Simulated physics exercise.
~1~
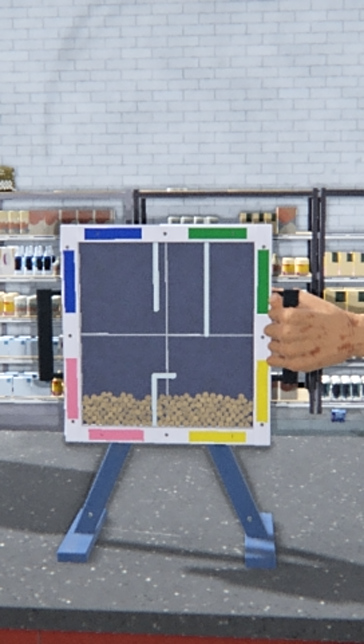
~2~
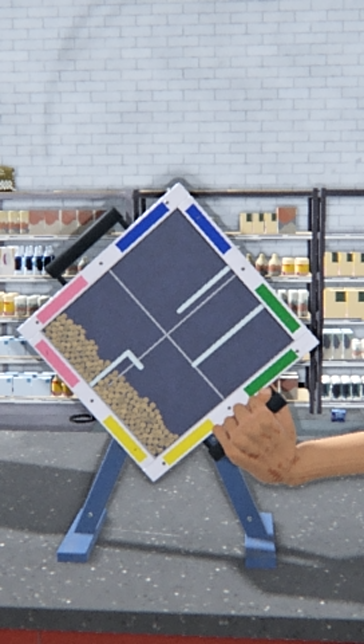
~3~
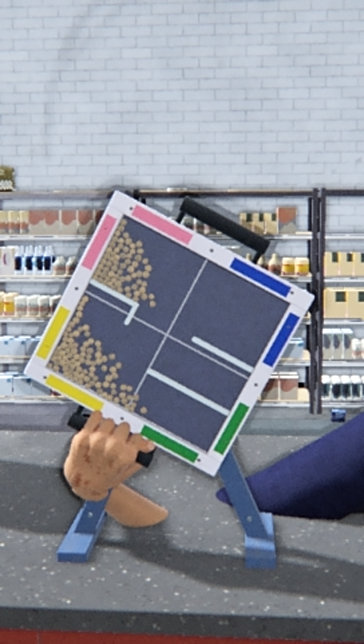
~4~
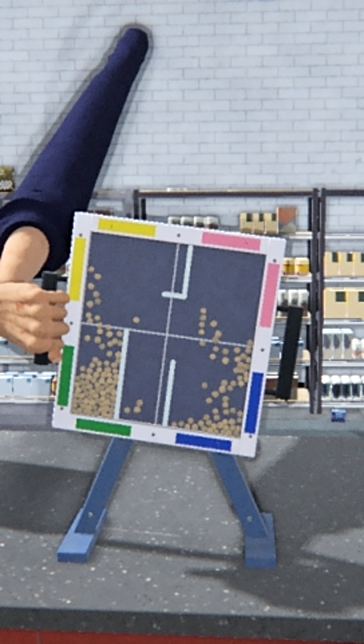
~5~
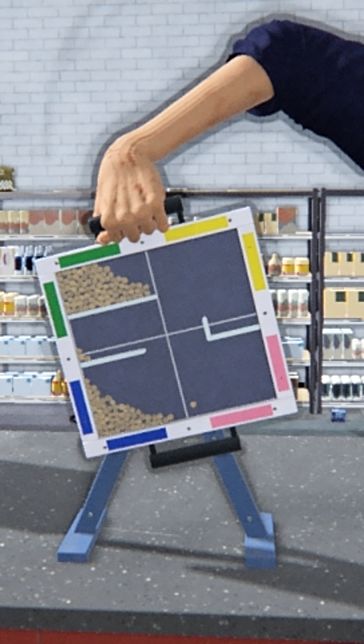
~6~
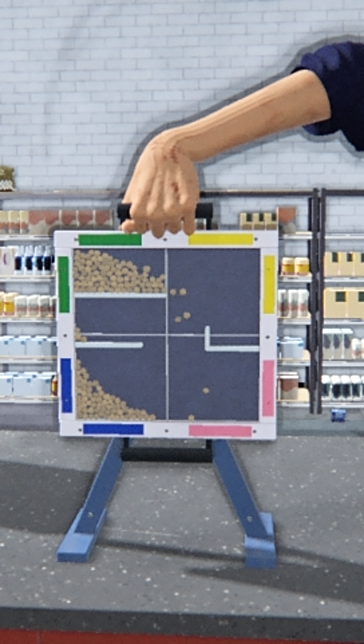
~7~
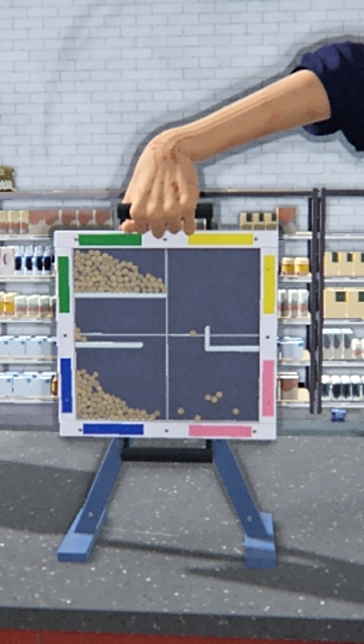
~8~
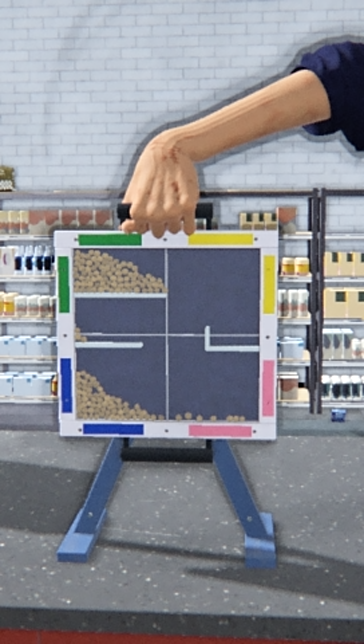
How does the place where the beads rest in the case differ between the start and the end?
At the start the beads lie in a low layer along the bottom of the case, in the pink and yellow quarters. At the end they sit higher overall, mostly piled on the left in the green and blue quarters, with a few at the bottom of the pink one.
